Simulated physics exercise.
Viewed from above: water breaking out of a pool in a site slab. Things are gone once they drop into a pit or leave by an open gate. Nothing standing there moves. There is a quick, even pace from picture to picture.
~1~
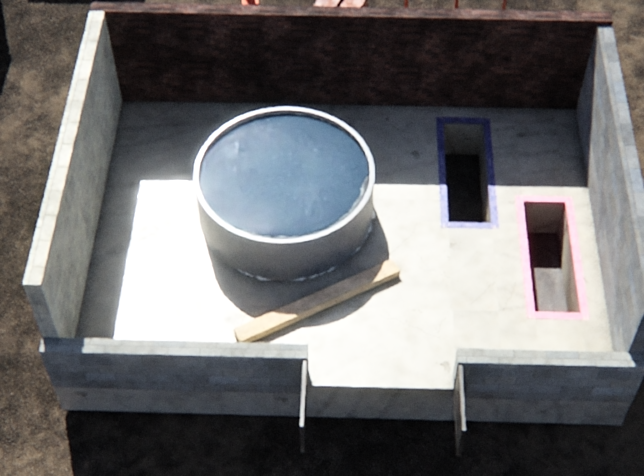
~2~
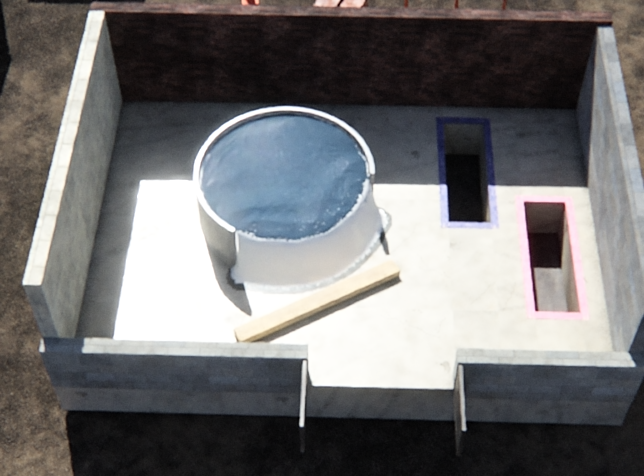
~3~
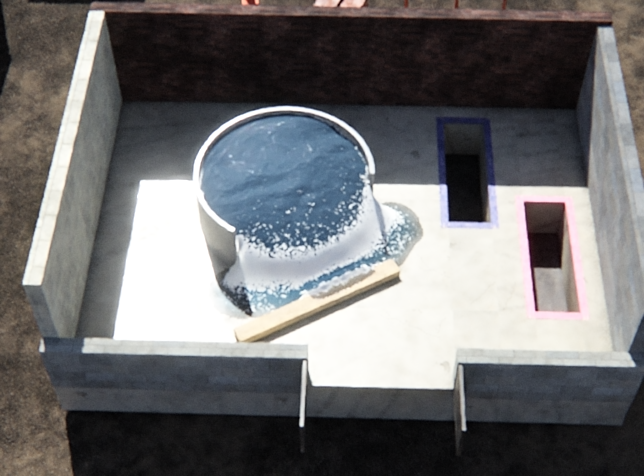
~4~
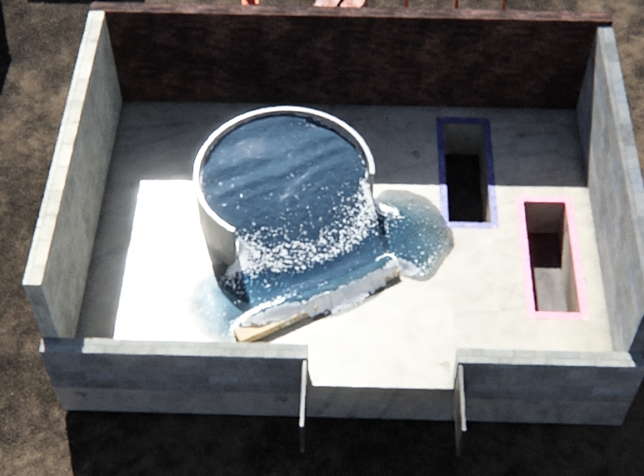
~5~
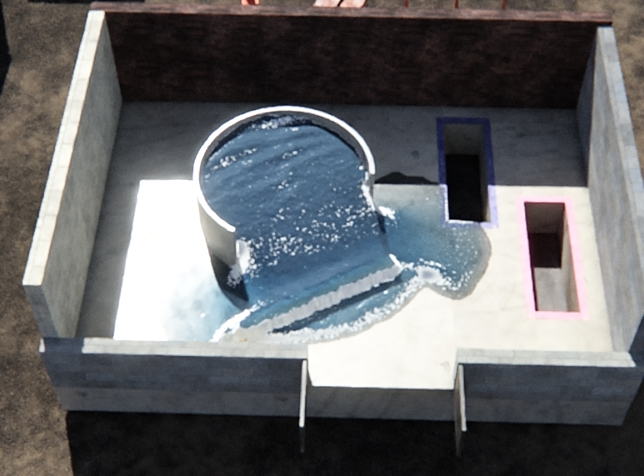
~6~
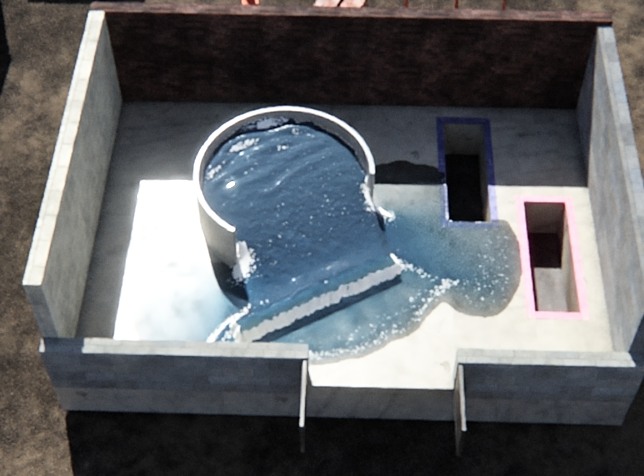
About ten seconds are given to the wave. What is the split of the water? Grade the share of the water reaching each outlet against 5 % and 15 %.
By my reckoning the gate goes over 15 %, the pink pit goes over 15 %, the blue pit lands between 5 and 15 %.
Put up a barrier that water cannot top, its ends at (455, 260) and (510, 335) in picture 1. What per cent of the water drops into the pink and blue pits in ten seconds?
The pink pit gets 20 per cent, the blue pit 14 per cent.
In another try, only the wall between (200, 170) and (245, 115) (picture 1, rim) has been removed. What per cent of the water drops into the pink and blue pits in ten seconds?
Per cent: Pink 8, blue 25.
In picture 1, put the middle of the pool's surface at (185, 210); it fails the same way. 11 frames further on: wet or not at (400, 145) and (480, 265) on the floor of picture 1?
Reading them in sequence: High and dry, followed by drenched.
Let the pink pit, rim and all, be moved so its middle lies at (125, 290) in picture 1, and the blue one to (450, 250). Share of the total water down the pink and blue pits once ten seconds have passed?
Of the total, the pink pit holds 25 per cent and the blue pit 35 per cent.
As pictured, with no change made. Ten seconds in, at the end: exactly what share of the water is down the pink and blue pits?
Close to 26 in a hundred and 12 in a hundred, in that order.
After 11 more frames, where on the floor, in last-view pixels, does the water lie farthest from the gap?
Best guess: Near (609, 378).
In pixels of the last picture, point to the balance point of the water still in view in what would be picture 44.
I'd say around (268, 234).
A moment on, water covers 45 % of the floor; the gate 2 %, the pink pit 3 %, the blue pit 1 %.
Next, water covers 50 % of the floor; the gate 10 %, the pink pit 8 %, the blue pit 2 %.
Then, water covers 70 % of the floor; the gate 17 %, the pink pit 15 %, the blue pit 3 %.
Later, water covers 85 % of the floor; the gate 20 %, the pink pit 23 %, the blue pit 6 %.
In the end, water covers 90 % of the floor; the gate 21 %, the pink pit 27 %, the blue pit 12 %.
